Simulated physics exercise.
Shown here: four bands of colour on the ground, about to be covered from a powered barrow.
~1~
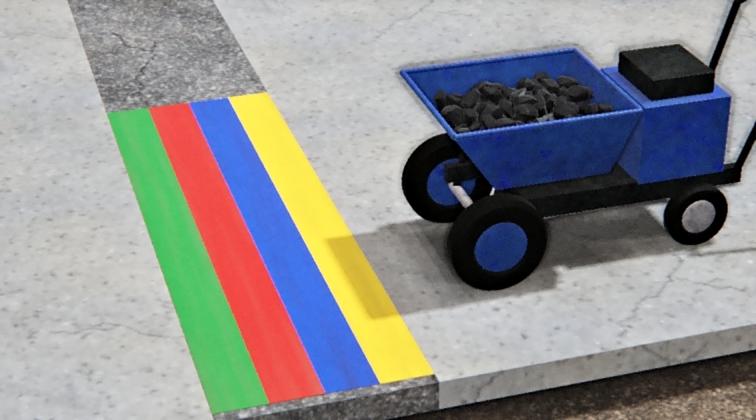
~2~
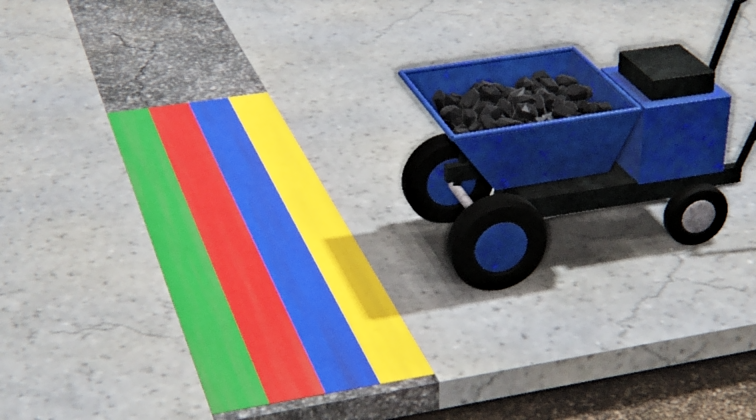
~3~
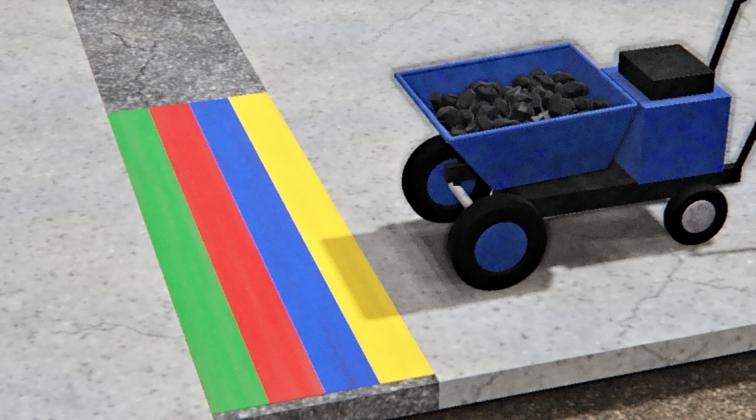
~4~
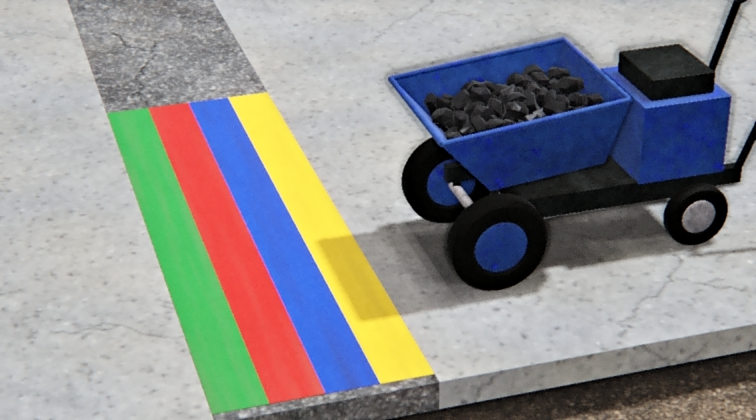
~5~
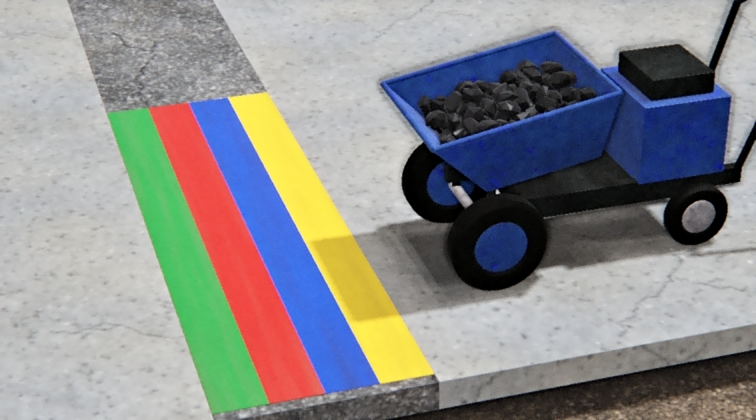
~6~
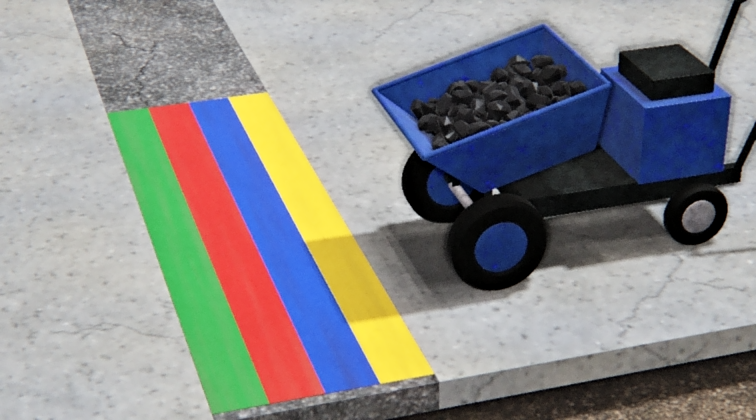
A blue powered barrow loaded with black lumps of coal stood beside green, red, blue and yellow strips on the ground, and its skip slowly tilted forward to the left while its wheels stayed still.
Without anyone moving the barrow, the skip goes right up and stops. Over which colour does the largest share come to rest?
The largest share rests over blue.
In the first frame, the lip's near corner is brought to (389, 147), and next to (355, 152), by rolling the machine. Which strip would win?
I would say the red one the first time, then green the next.
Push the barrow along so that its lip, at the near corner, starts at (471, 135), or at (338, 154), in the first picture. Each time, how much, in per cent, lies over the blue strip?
It works out to 30 per cent in the first case and 0 per cent in the second.
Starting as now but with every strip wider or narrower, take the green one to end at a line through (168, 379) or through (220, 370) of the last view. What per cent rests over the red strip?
I get 20 % for the first one and 20 % for the second.
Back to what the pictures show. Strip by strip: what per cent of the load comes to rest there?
In per cent, approximately: Yellow 20, blue 30, red 20, green 10.
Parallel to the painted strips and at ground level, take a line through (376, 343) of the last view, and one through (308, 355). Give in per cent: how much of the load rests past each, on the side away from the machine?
First some 70, then 30 per cent.
Soon, skip tipped steeply; all in the skip.
A while on, skip tipped right over; most in the skip; a stray few over the yellow strip; a small part over the blue strip.
Towards the end, skip tipped right over; about a quarter in the skip; a small part over the yellow strip; about a third over the blue strip; about a quarter over the red strip; a small part over the green strip; a stray few off the paint.
Finally, skip tipped right over; about a quarter in the skip; about a quarter over the yellow strip; about a third over the blue strip; about a quarter over the red strip; a small part over the green strip; a stray few off the paint.
